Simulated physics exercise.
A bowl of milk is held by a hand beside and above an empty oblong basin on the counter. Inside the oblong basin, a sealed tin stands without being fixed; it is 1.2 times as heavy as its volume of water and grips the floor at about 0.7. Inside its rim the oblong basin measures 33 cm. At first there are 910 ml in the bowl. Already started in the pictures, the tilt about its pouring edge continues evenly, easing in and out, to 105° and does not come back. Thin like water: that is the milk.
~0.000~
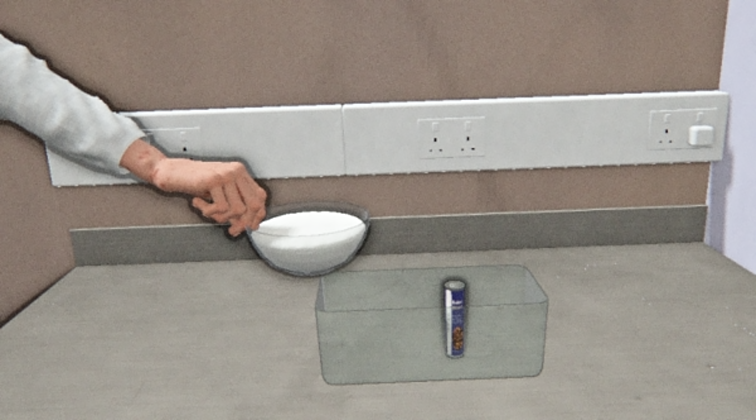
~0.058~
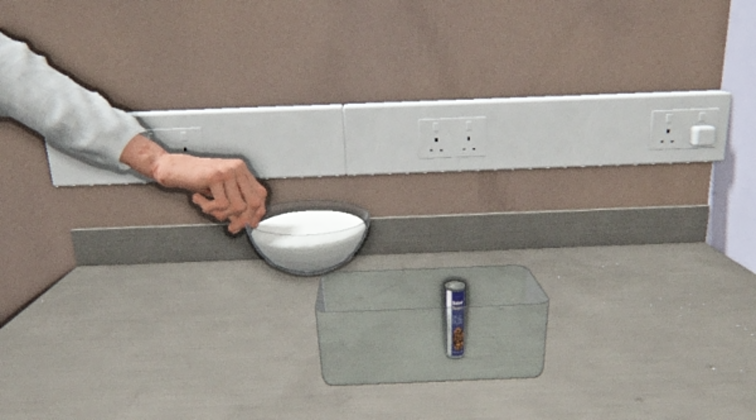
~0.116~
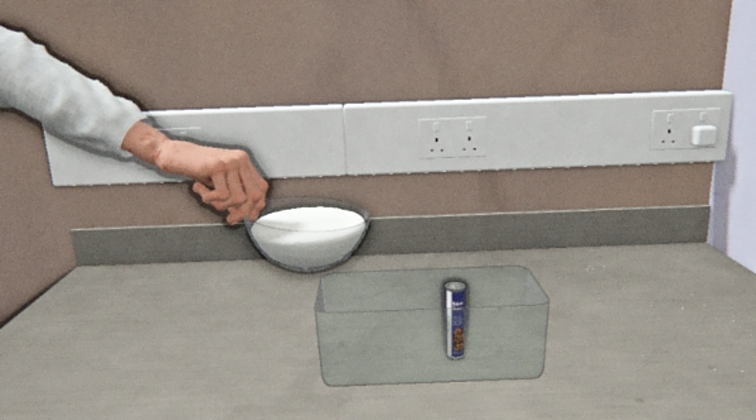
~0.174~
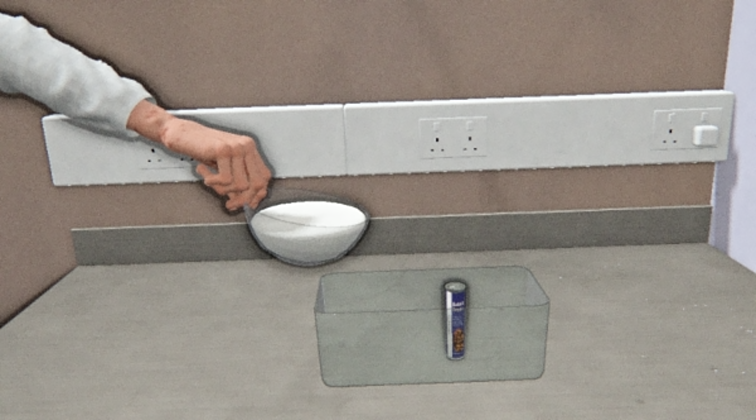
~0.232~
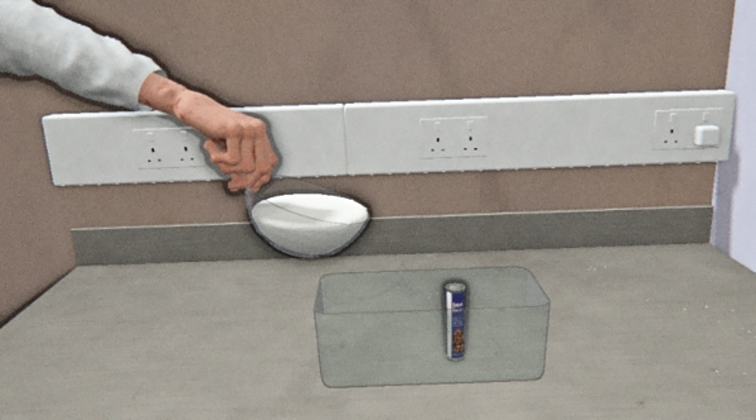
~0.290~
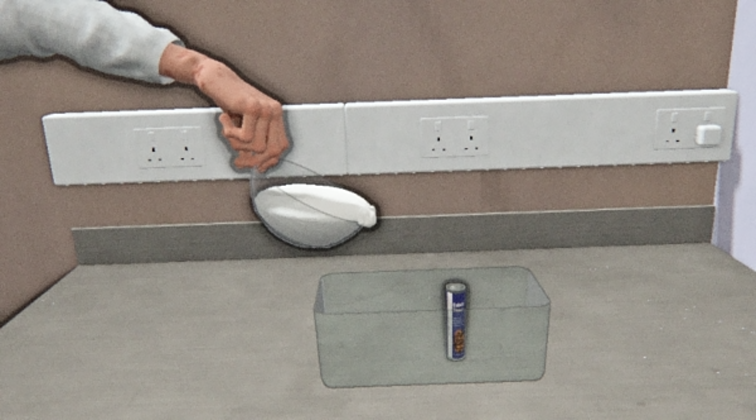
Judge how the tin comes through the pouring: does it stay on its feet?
No, it tips.
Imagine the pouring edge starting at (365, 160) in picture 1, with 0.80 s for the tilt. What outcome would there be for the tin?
Then the tin remains standing.
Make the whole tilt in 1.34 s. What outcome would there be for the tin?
After the tilt, the tin has tipped over.
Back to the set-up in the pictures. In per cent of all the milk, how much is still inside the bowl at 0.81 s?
Close to 0 in a hundred.
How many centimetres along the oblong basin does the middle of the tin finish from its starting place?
The tin's middle ends up about 4.5 cm along the basin.
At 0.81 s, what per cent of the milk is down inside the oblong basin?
Near 96 in a hundred.
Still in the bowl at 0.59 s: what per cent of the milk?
I reckon about 20 in a hundred is still held.
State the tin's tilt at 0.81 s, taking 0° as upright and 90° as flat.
Roughly 40°.
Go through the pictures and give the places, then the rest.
In the first picture, it leans 0°; its right rim is at (369, 216); the milk meets the walls at (253, 229) and (366, 224); the oblong basin's rim runs from (319, 292) to (537, 283); the tin's top is at (455, 288).
In the second picture, it leans 1°; its right rim is at (369, 216); the milk meets the walls at (253, 228) and (366, 224).
In the third picture, it leans 5°; its right rim is at (369, 217); the milk meets the walls at (252, 224) and (365, 221).
In the fourth picture, it leans 12°; its right rim is at (369, 217); the milk meets the walls at (252, 217) and (366, 216).
In the fifth picture, it leans 20°; its right rim is at (368, 218); the milk meets the walls at (253, 206) and (369, 213); 1 per cent is over the edge.
In the sixth picture, it leans 31°; its right rim is at (368, 218); the milk meets the walls at (256, 194) and (361, 206); 5 per cent is over the edge.
After 0.59 s the tilt is 89° and 20 per cent is still to pour; the tin stands where it began.
After 0.81 s the tilt is 105° and 0 per cent is still to pour; the tin leans 38°.
After 1.05 s the tilt is 105° and 0 per cent is still to pour; the tin lies on its side.
After 1.30 s the tilt is 105° and 0 per cent is still to pour; the tin lies on its side.
In the end the tin lies on its side.
